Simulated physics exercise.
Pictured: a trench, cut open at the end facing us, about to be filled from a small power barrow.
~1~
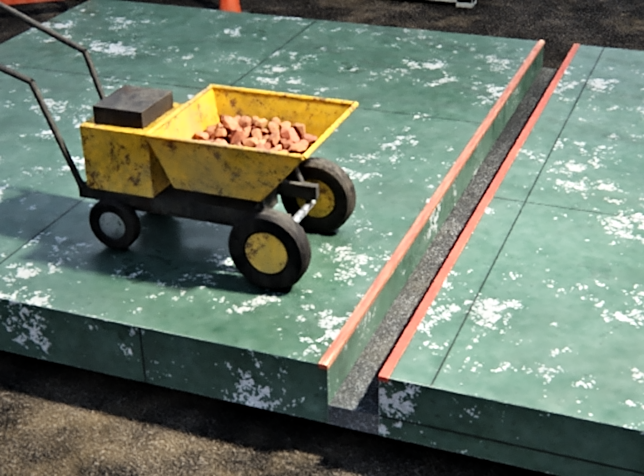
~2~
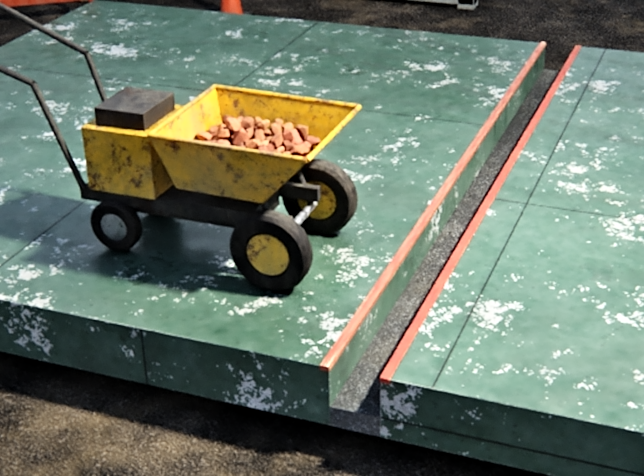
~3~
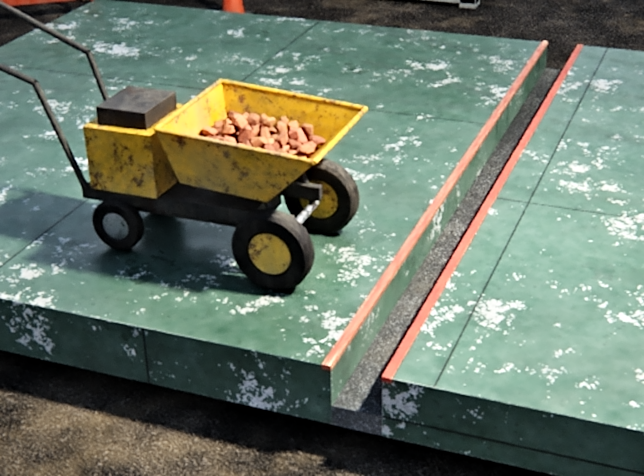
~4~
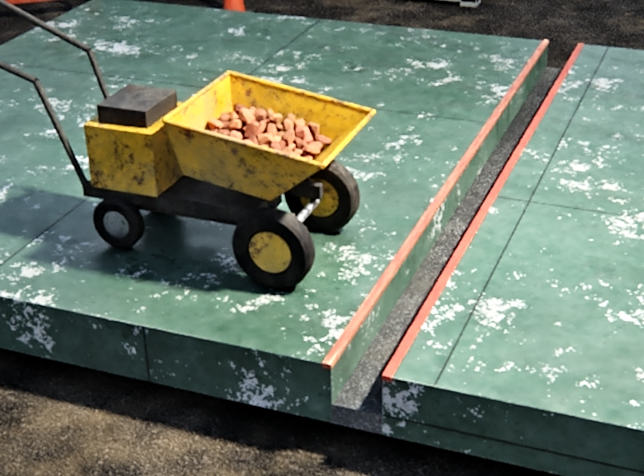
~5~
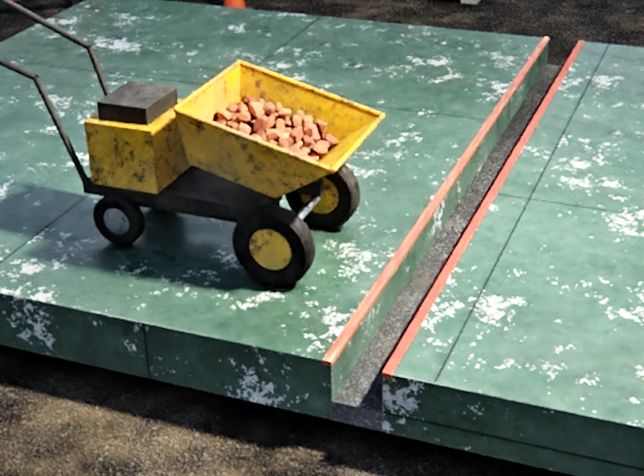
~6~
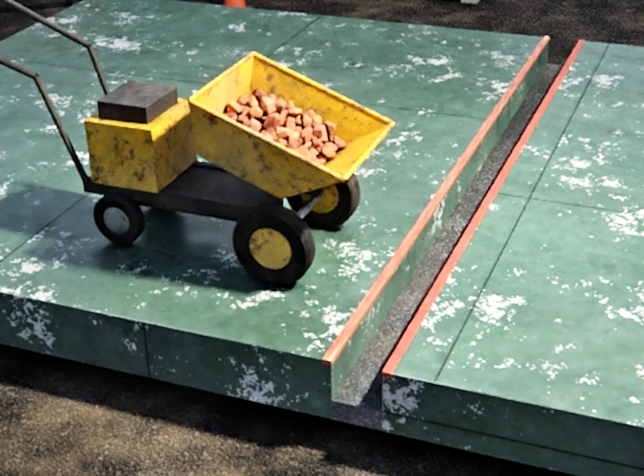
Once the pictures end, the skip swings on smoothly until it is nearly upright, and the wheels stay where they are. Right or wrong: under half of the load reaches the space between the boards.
Wrong.
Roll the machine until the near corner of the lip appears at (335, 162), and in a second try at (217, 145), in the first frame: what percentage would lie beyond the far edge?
That comes to some 70 in a hundred for the first try and some 0 in a hundred for the second.
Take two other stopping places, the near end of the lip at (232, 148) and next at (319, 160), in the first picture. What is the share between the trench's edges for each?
Okay, so the first one ends at 30 % and the second at 50 %.
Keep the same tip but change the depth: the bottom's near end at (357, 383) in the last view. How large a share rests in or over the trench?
I'd put it at about 70 in a hundred.
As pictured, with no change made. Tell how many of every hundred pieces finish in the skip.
Some 0 in a hundred.
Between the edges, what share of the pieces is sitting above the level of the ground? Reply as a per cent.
Roughly 5 percent.
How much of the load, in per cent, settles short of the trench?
0 percent.
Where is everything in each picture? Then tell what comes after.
The first picture shows lip of the skip near (304, 158), level; top of the load near (238, 137), lumps of rubble; first edge of the trench near (347, 329); far edge near (404, 340), the trench under half as wide as the skip, and about as deep as wide.
The second picture shows lip of the skip near (307, 160), tipped barely; top of the load near (241, 138).
The third picture shows lip of the skip near (314, 163), tipped barely; top of the load near (243, 132).
The fourth picture shows lip of the skip near (323, 166), tipped a little; top of the load near (250, 128).
The fifth picture shows lip of the skip near (333, 171), tipped a little; top of the load near (239, 126).
The sixth picture shows lip of the skip near (344, 180), tipped clearly; top of the load near (249, 120); first edge of the trench near (351, 325); far edge near (408, 336).
Shortly afterwards, skip tipped steeply; the whole lot in the skip.
Next, skip tipped right over; the bulk in the skip; near a quarter in or heaped over the trench; only a few beyond it.
Some moments later, skip tipped right over; the bulk in or heaped over the trench; near a quarter beyond it.
In the end, skip tipped right over; the bulk in or heaped over the trench; near a quarter beyond it.
